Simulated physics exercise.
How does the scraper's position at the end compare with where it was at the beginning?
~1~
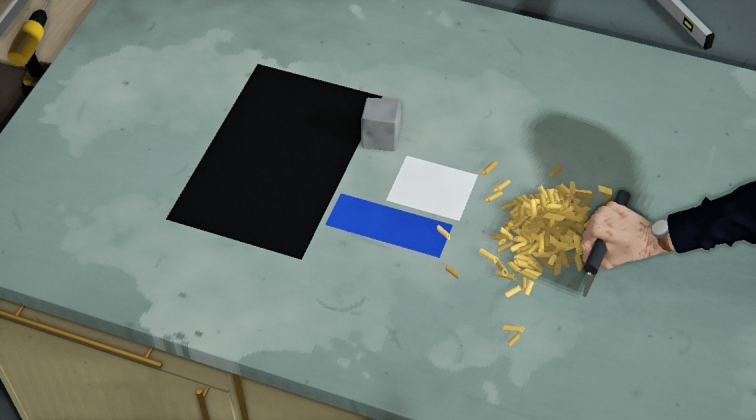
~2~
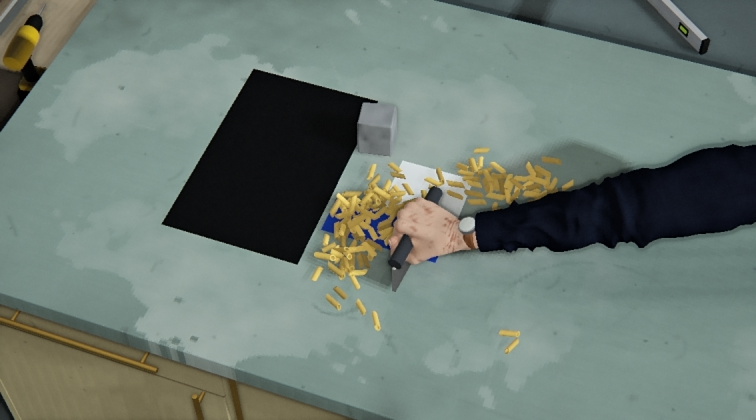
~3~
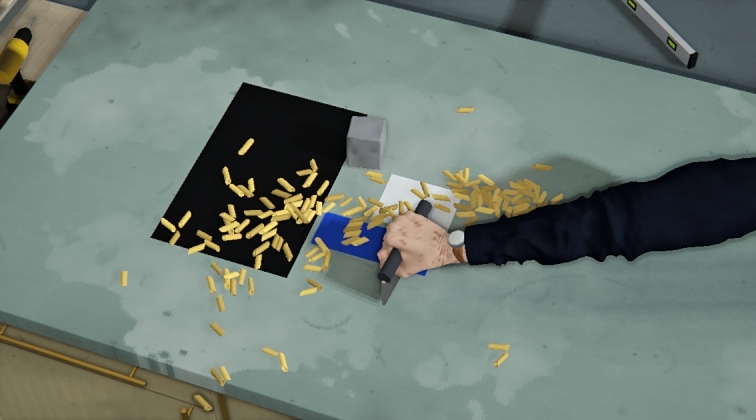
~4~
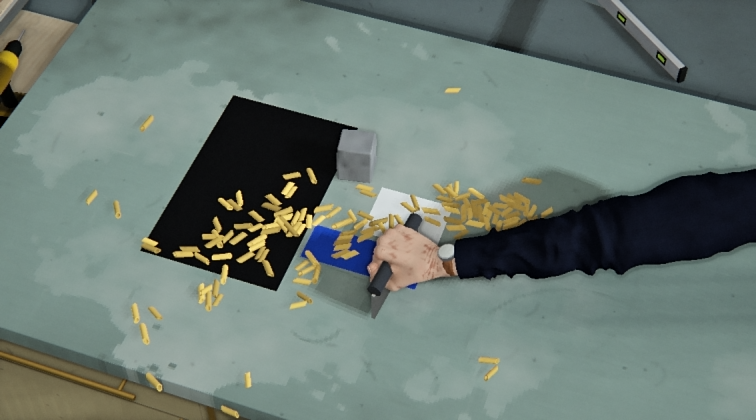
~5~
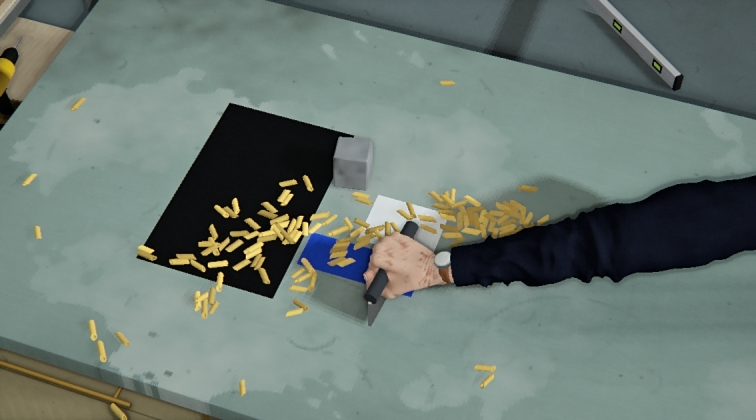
At the start the scraper is on the right, beyond the mats and beside the heap of pasta. By the end it is further left, held still by the blue and white mats.
